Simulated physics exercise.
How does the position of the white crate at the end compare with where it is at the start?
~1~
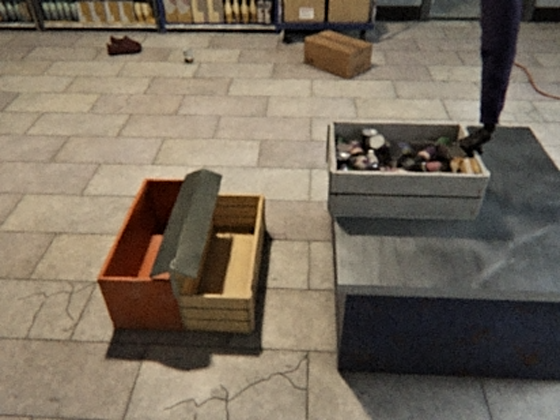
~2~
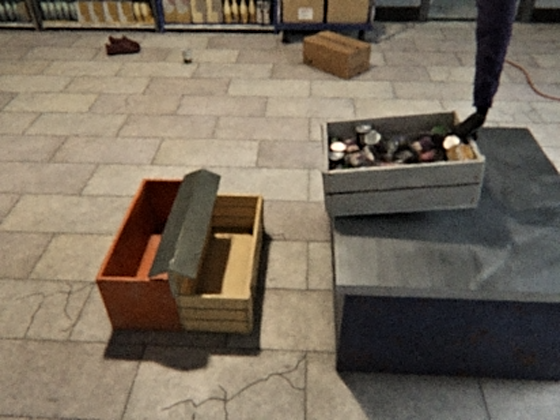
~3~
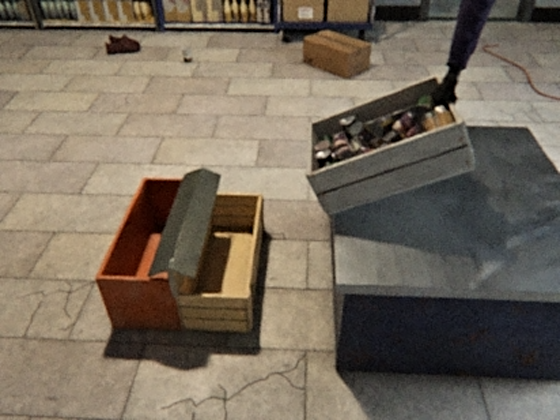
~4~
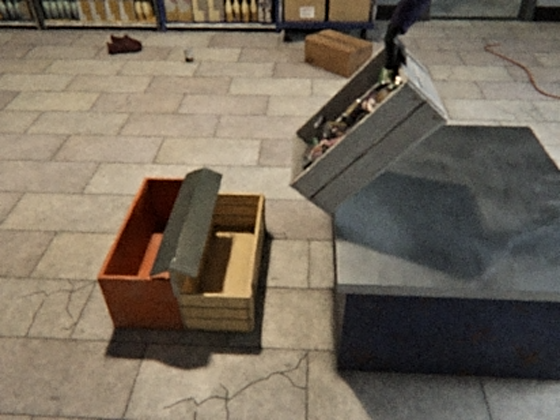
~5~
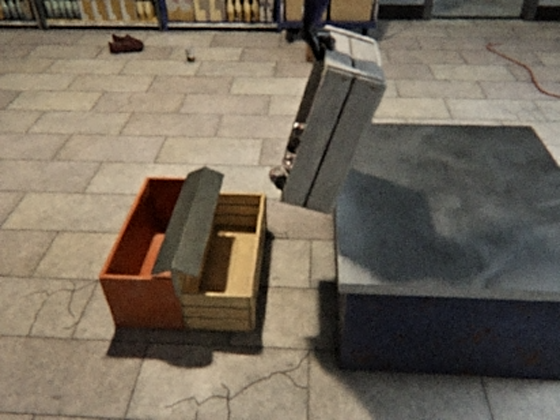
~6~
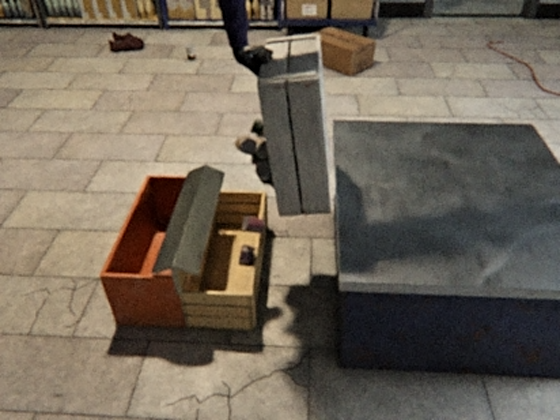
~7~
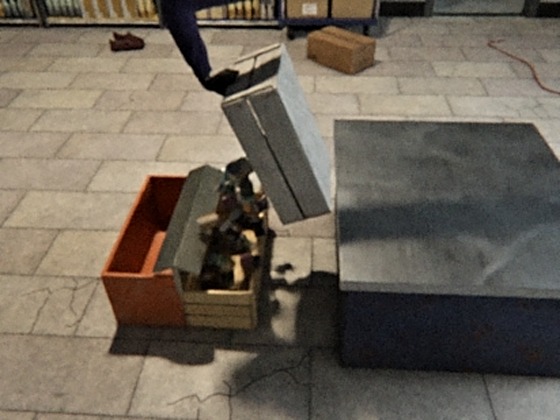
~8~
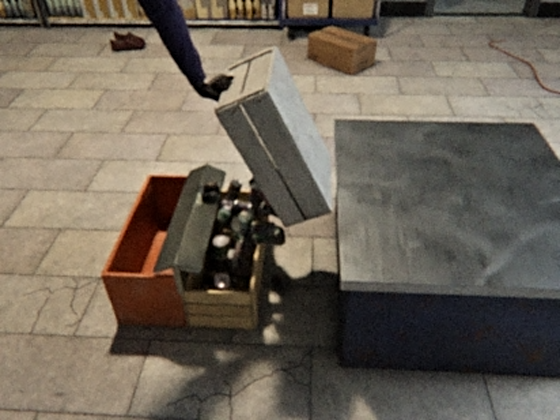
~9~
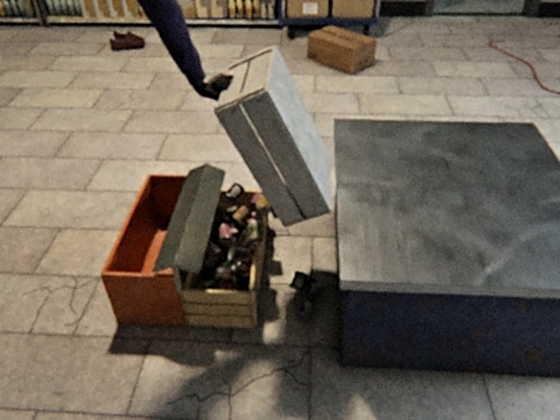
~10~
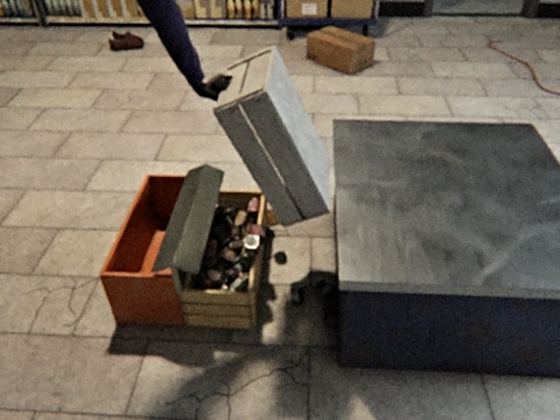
At the start the white crate sits upright on the end of the bench. By the end it is farther left and a little higher, held tipped over in the air beside the bench, above the right side of the wooden trough.
